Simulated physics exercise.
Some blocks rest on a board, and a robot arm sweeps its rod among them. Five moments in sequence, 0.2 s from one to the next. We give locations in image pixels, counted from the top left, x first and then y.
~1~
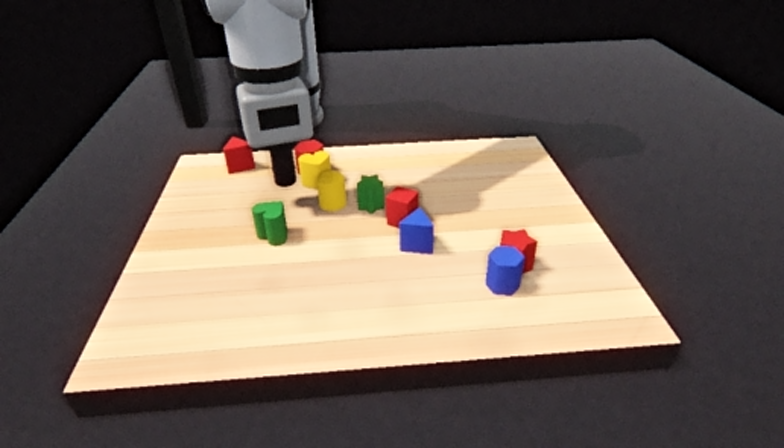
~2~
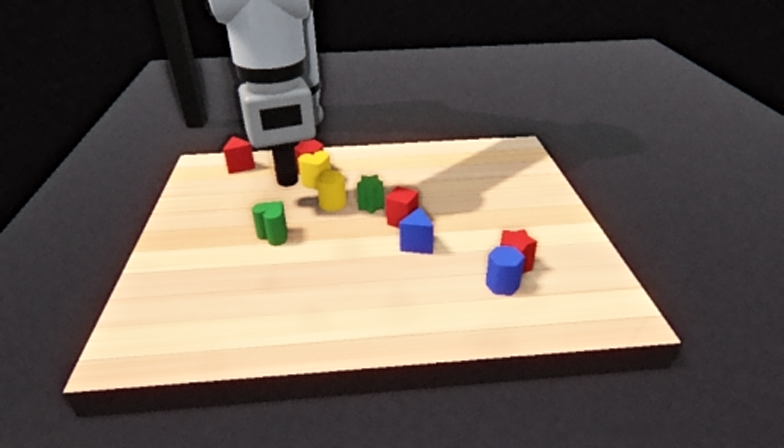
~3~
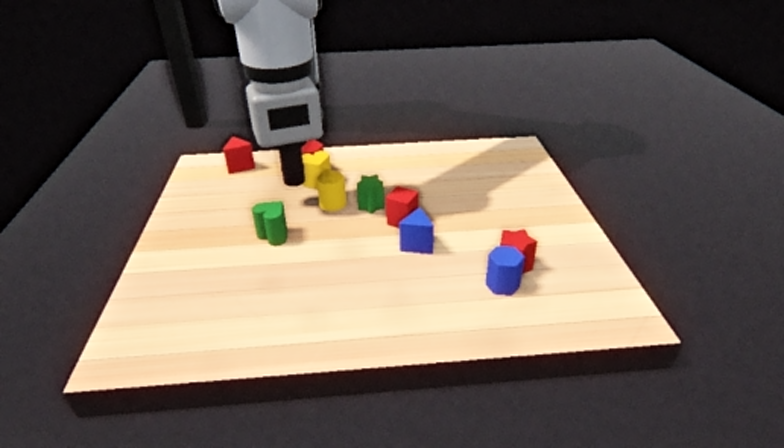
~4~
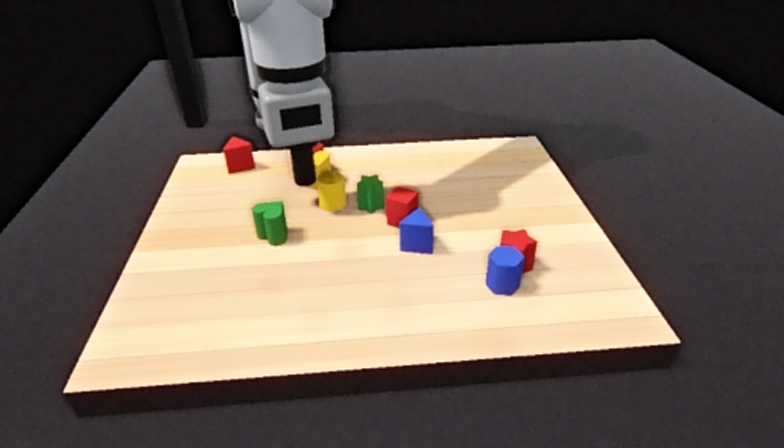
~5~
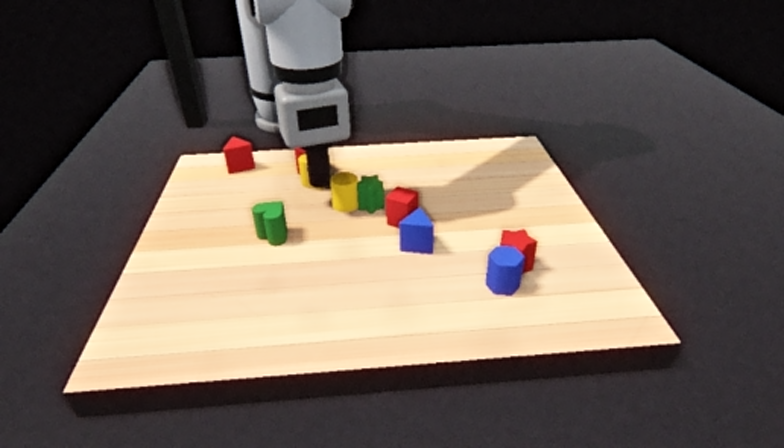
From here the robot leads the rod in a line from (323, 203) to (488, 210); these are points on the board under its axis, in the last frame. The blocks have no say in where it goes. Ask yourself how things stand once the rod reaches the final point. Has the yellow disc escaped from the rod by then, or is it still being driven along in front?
I think the rod keeps pushing the yellow disc along right to the end.
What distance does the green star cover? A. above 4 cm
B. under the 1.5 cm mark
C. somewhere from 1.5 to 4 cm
(A)
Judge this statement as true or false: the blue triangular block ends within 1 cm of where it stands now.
It is true.
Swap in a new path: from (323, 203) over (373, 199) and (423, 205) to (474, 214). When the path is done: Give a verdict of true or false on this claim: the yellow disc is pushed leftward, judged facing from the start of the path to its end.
False
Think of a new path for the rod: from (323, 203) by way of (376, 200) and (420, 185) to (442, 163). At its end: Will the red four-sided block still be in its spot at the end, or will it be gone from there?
It gets pushed out of place.
On the path given first. One third of the way, rod (376, 186); yellow disc (401, 180); green star (426, 182); red four-sided block (416, 197), turned 55° clockwise.
Two thirds of the way, rod (434, 188); yellow disc (460, 183); green star (485, 184); red four-sided block (416, 197), turned 55° clockwise.
At the end, rod (490, 190); yellow heart-shaped block not moved; yellow disc (517, 186); green star (543, 189); red four-sided block (416, 197), turned 55° clockwise; blue triangular block not moved.
